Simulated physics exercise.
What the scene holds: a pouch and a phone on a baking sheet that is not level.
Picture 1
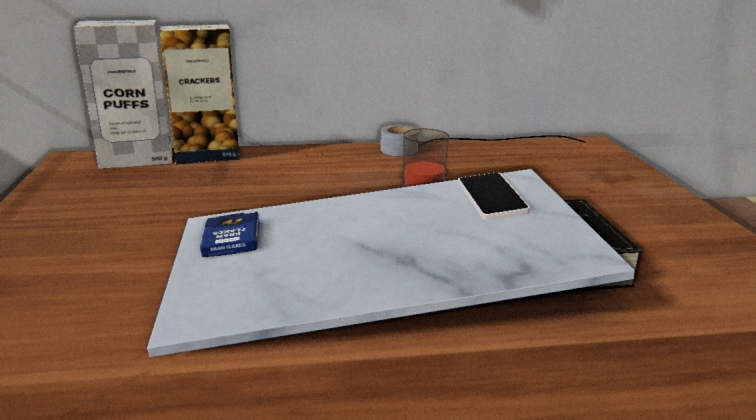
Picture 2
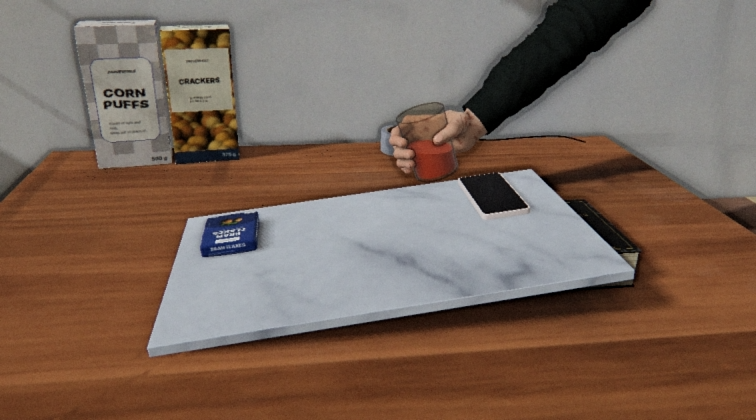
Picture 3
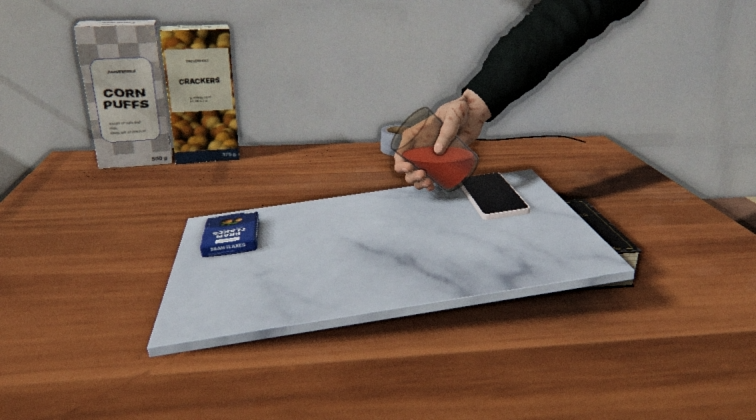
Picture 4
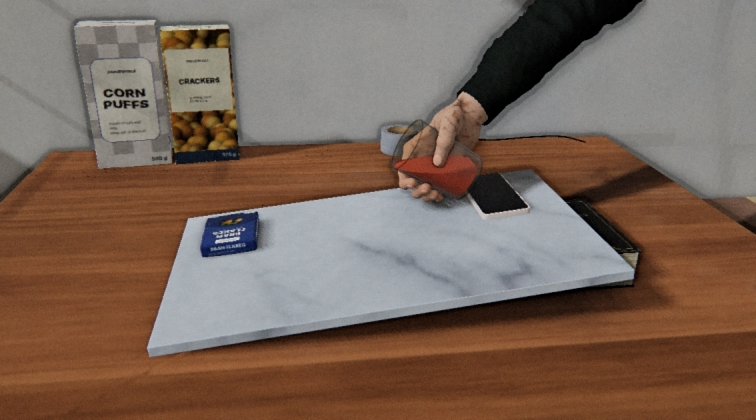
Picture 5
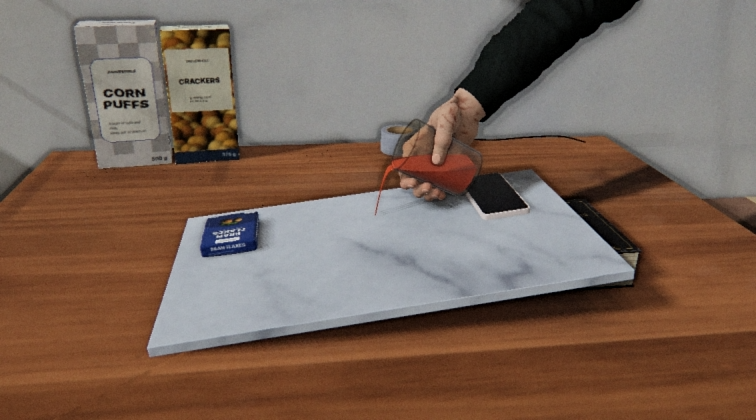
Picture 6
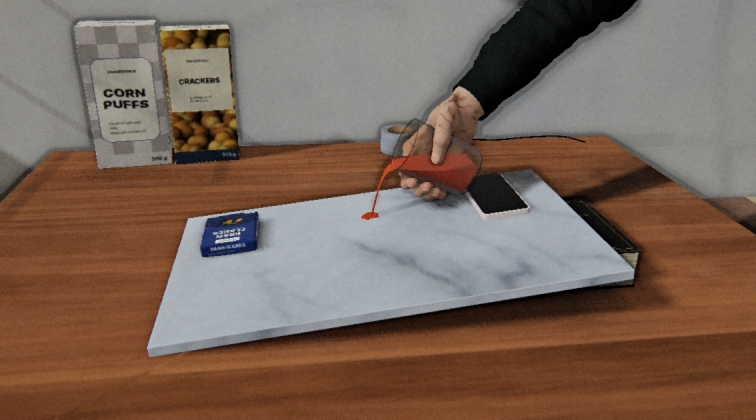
On a wooden table, a hand lifted a clear tumbler of red liquid from behind a marbled board holding a small blue packet and a phone, tilted it left, and poured a thin stream onto the board.
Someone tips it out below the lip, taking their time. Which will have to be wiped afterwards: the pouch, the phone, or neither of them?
Pouch: Needs wiping, phone: No wiping needed.
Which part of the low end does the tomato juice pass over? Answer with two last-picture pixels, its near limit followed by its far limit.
It's wet from (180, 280) at the near side to (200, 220) at the far side.
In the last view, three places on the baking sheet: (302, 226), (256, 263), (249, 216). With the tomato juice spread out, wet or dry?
Spot by spot: Touched, then touched, then touched.
A moment on, it runs down to the left; the pouch is reached; the phone is untouched.
Further on, it runs down to the left and off the end; the pouch is reached; the phone is untouched.
When it is over, it runs down to the left and off the end; the pouch is reached; the phone is untouched.
